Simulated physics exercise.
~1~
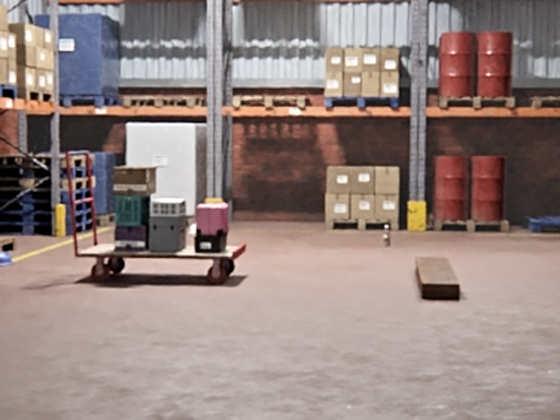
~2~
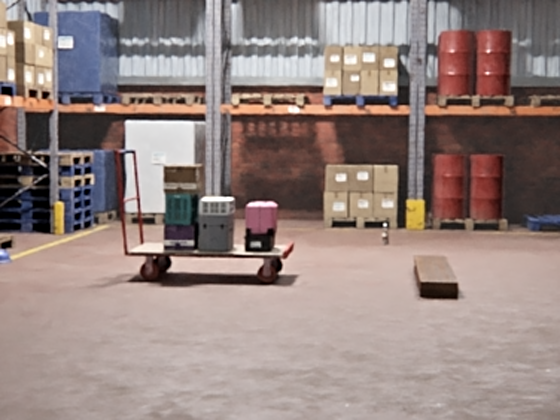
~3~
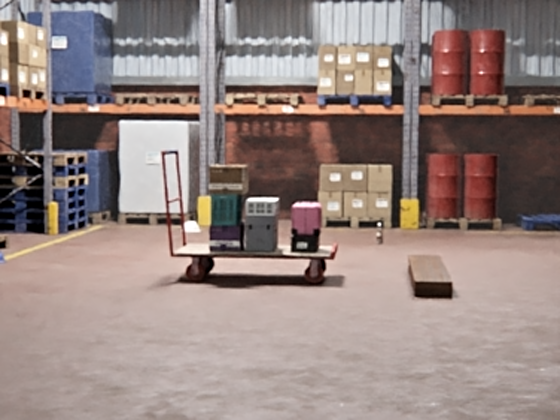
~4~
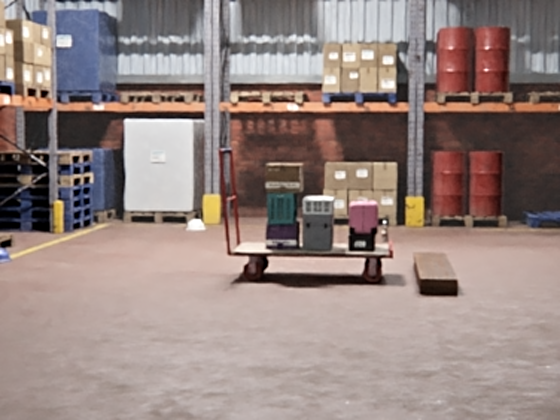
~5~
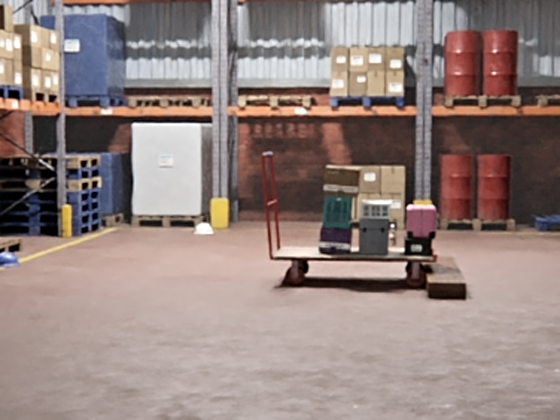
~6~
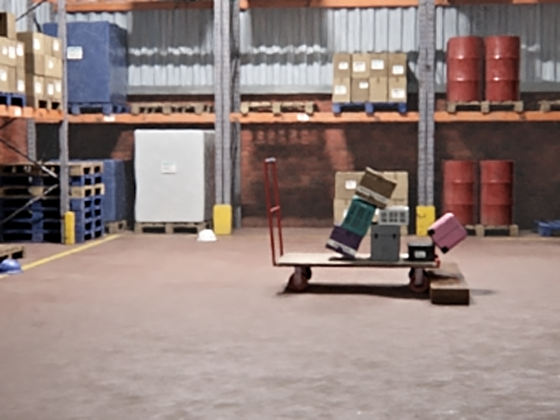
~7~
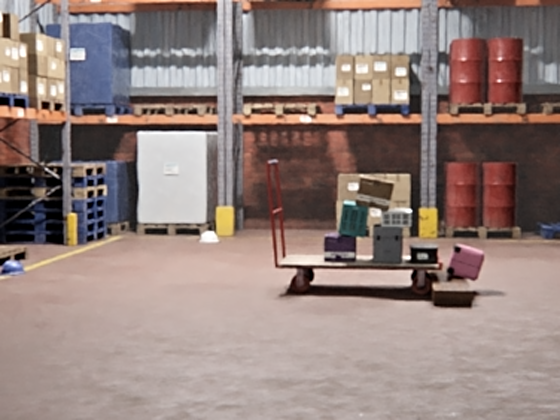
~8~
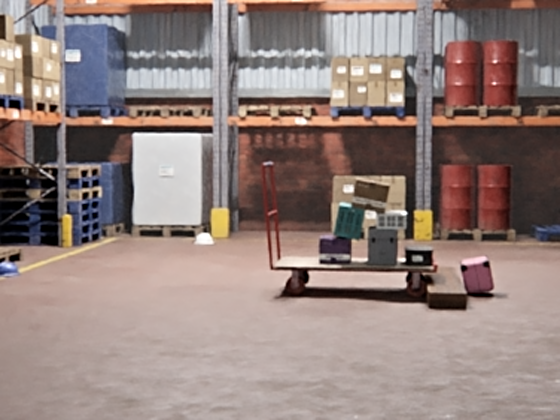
The video shows a flat cart stacked with crates and boxes rolling right across a warehouse floor until it stops against a low sill. The load lurches forward, the pink suitcase tumbles over the front onto the floor beyond, and the brown parcel and other items stay aboard, some tilted.
